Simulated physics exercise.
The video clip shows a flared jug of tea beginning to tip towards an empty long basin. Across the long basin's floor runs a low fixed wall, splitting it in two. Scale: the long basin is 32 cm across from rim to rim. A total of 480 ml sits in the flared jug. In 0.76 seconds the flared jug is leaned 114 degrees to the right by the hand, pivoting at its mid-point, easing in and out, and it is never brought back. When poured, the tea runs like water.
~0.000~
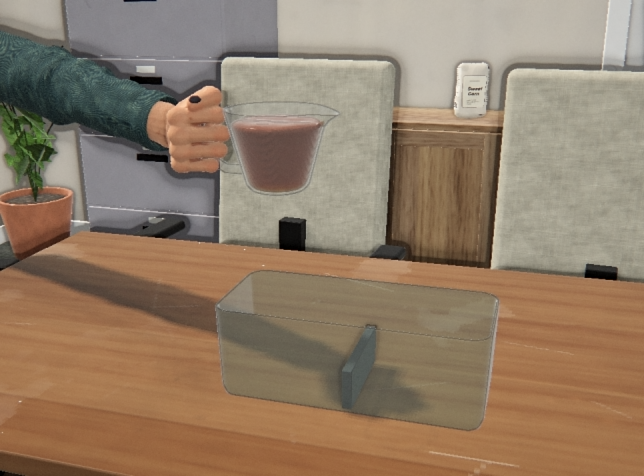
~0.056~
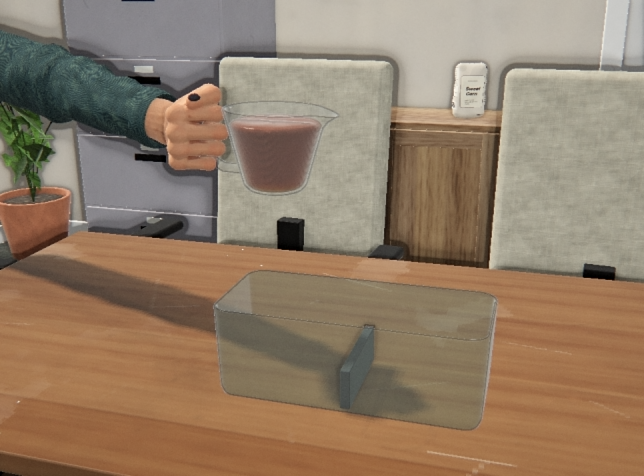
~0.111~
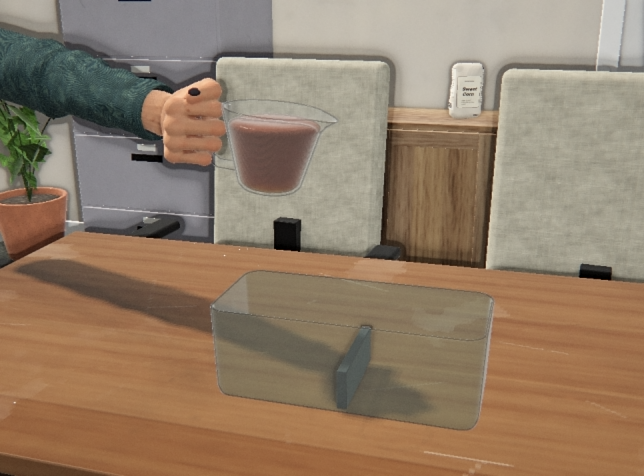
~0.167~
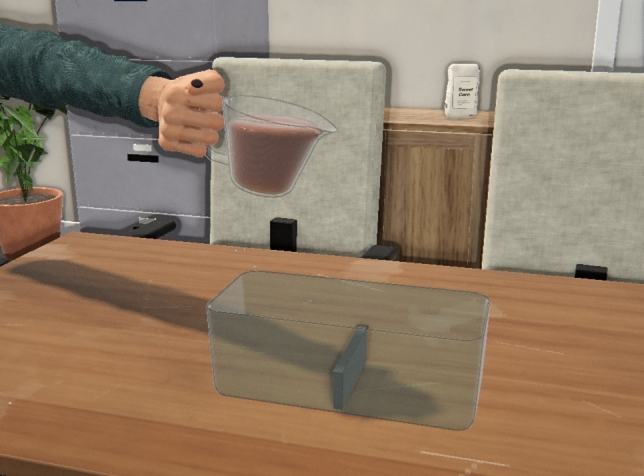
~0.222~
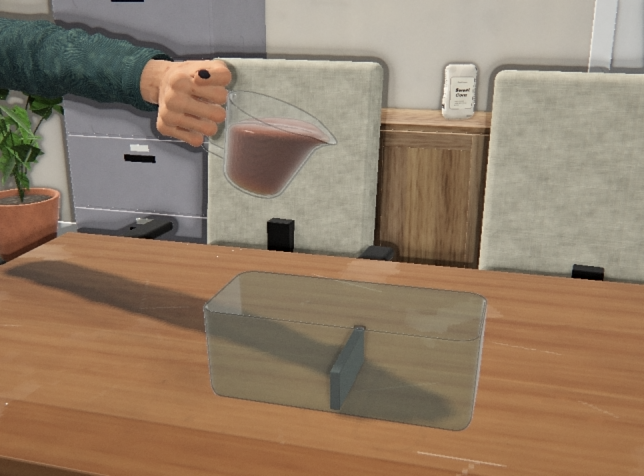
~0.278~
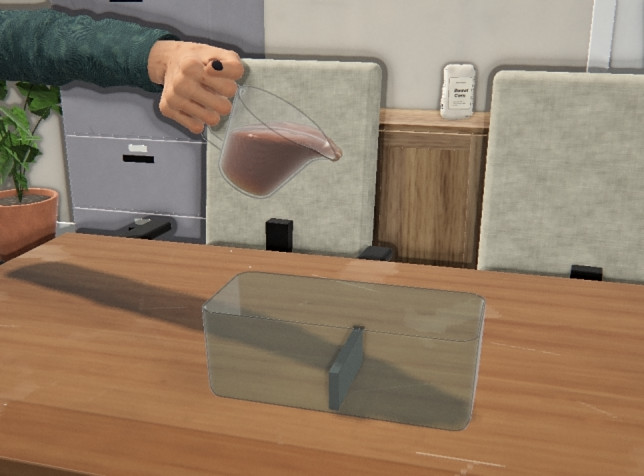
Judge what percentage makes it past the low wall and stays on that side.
Some 77 per cent makes it over and stays.
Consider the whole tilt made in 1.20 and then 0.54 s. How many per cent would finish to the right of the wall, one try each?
About 85 %, then about 60 %.
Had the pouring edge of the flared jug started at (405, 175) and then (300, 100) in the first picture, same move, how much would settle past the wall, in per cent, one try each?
Try 1: 90 %; try 2: 25 %.
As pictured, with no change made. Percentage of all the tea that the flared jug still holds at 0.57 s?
Still held: Roughly 26 % of the total.
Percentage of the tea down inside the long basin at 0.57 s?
Roughly 36 percent.
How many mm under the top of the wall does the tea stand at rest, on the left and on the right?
Left about 44 mm, while the right is about 30 mm.
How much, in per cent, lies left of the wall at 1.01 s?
The left part holds some 22 per cent.
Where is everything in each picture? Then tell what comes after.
Tilt 0°; pouring edge (340, 113); surface from (235, 119) to (324, 123); the long basin's rim runs from (234, 289) to (495, 318); the wall's top is at (360, 348), in the first picture.
Tilt 2°; pouring edge (339, 115); surface from (235, 119) to (323, 123), in the second picture.
Tilt 6°; pouring edge (339, 121); surface from (234, 118) to (321, 126), in the third picture.
Tilt 13°; pouring edge (338, 130); surface from (233, 119) to (324, 129), in the fourth picture.
Tilt 22°; pouring edge (338, 143); surface from (234, 122) to (329, 134), in the fifth picture.
Tilt 34°; pouring edge (337, 158); surface from (233, 130) to (334, 148); 4 per cent is over the edge, in the sixth picture.
Then, 0.57 s in, the tilt is 98° and 27 per cent is still to pour, 0 is left of the wall and 36 right of it.
Then, 0.79 s in, the tilt is 114° and 0 per cent is still to pour, 18 is left of the wall and 77 right of it.
Then, 1.01 s in, the tilt is 114° and 0 per cent is still to pour, 21 is left of the wall and 77 right of it.
Then, 1.26 s in, the tilt is 114° and 0 per cent is still to pour, 21 is left of the wall and 77 right of it.
Finally, 21 per cent lies left of the wall, 77 right of it and 2 outside.
